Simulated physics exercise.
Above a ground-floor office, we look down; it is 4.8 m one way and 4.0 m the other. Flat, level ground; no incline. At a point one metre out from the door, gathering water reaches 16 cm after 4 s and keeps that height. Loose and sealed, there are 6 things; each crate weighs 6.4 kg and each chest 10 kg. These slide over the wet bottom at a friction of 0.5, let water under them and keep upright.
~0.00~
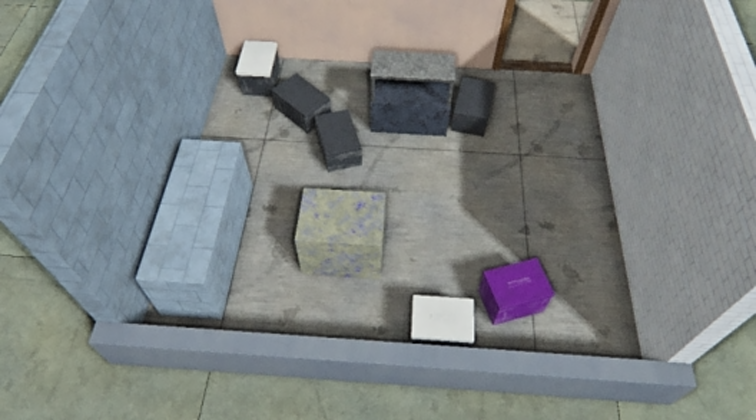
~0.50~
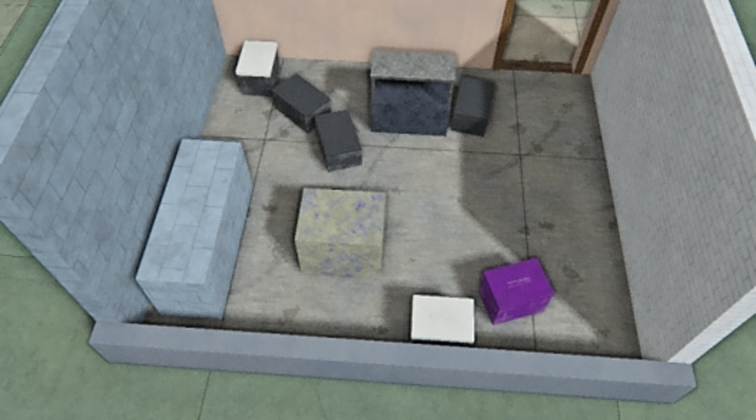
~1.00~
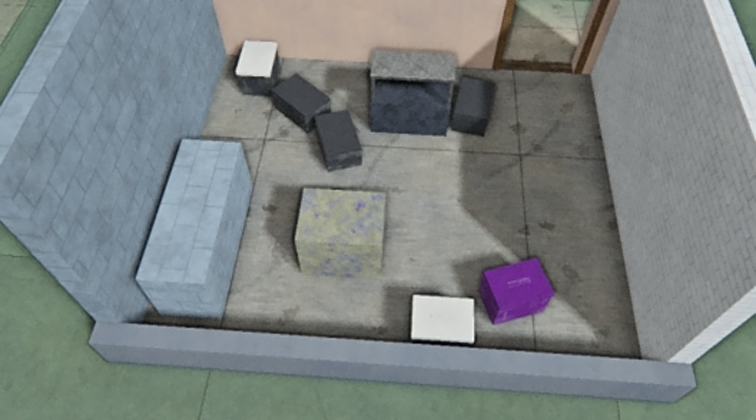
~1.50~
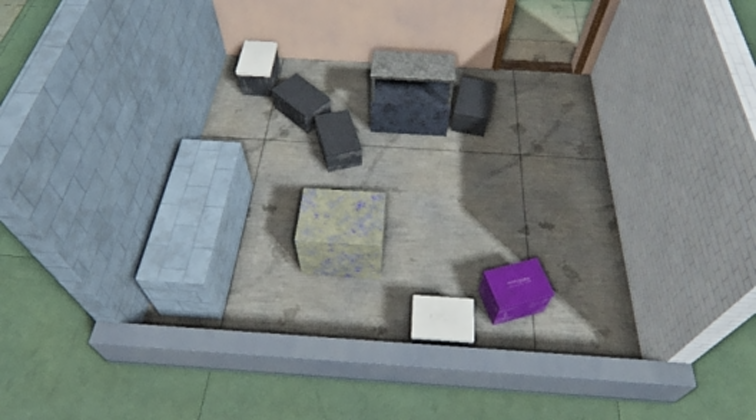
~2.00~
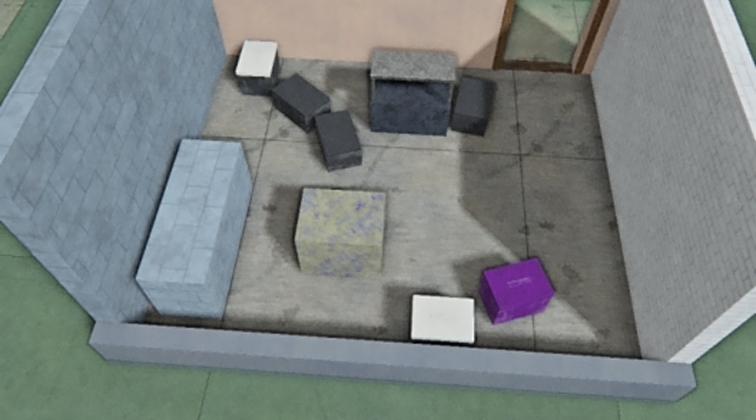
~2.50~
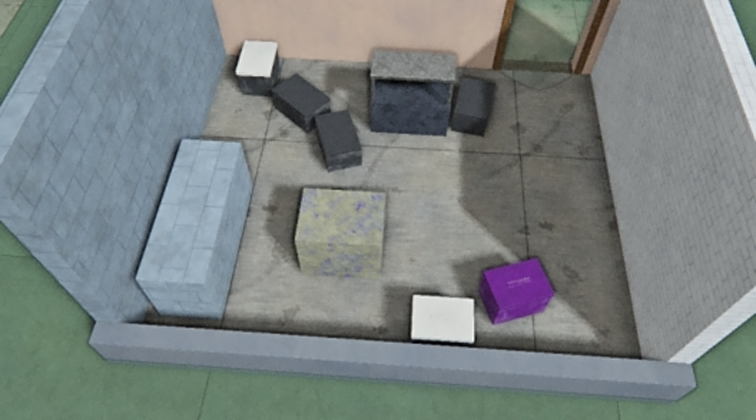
A purple box sat near the front of a small walled room seen from above, among dark, pale and stone-like blocks, and none of them moved the whole time.
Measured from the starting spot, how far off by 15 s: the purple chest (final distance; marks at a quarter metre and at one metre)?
Result: A long trip.
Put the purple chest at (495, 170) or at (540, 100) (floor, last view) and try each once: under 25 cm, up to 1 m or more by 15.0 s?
Run 1 - well off; run 2 - well off.
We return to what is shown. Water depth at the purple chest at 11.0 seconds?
7 cm, roughly.
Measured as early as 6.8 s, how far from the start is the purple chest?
Some 20 cm from the start.
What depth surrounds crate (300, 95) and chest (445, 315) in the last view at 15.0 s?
Depth approx. 5 cm / 9 cm.
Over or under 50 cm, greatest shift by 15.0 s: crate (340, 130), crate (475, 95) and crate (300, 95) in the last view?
In turn: Over, less, over.
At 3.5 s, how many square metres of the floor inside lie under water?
About 1.5 m2.
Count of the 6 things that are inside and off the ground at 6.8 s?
I get 0.
After 3.5 s the purple chest is near (519, 283), 0.0 m from its start, aground; 0 afloat.
After 6.8 s the purple chest is near (514, 306), 0.2 m from its start, aground; 0 afloat.
After 11.0 s the purple chest is near (301, 313), 2.0 m from its start, afloat; 2 afloat.
After 15.0 s the purple chest is near (301, 312), 2.0 m from its start, afloat; 6 afloat.
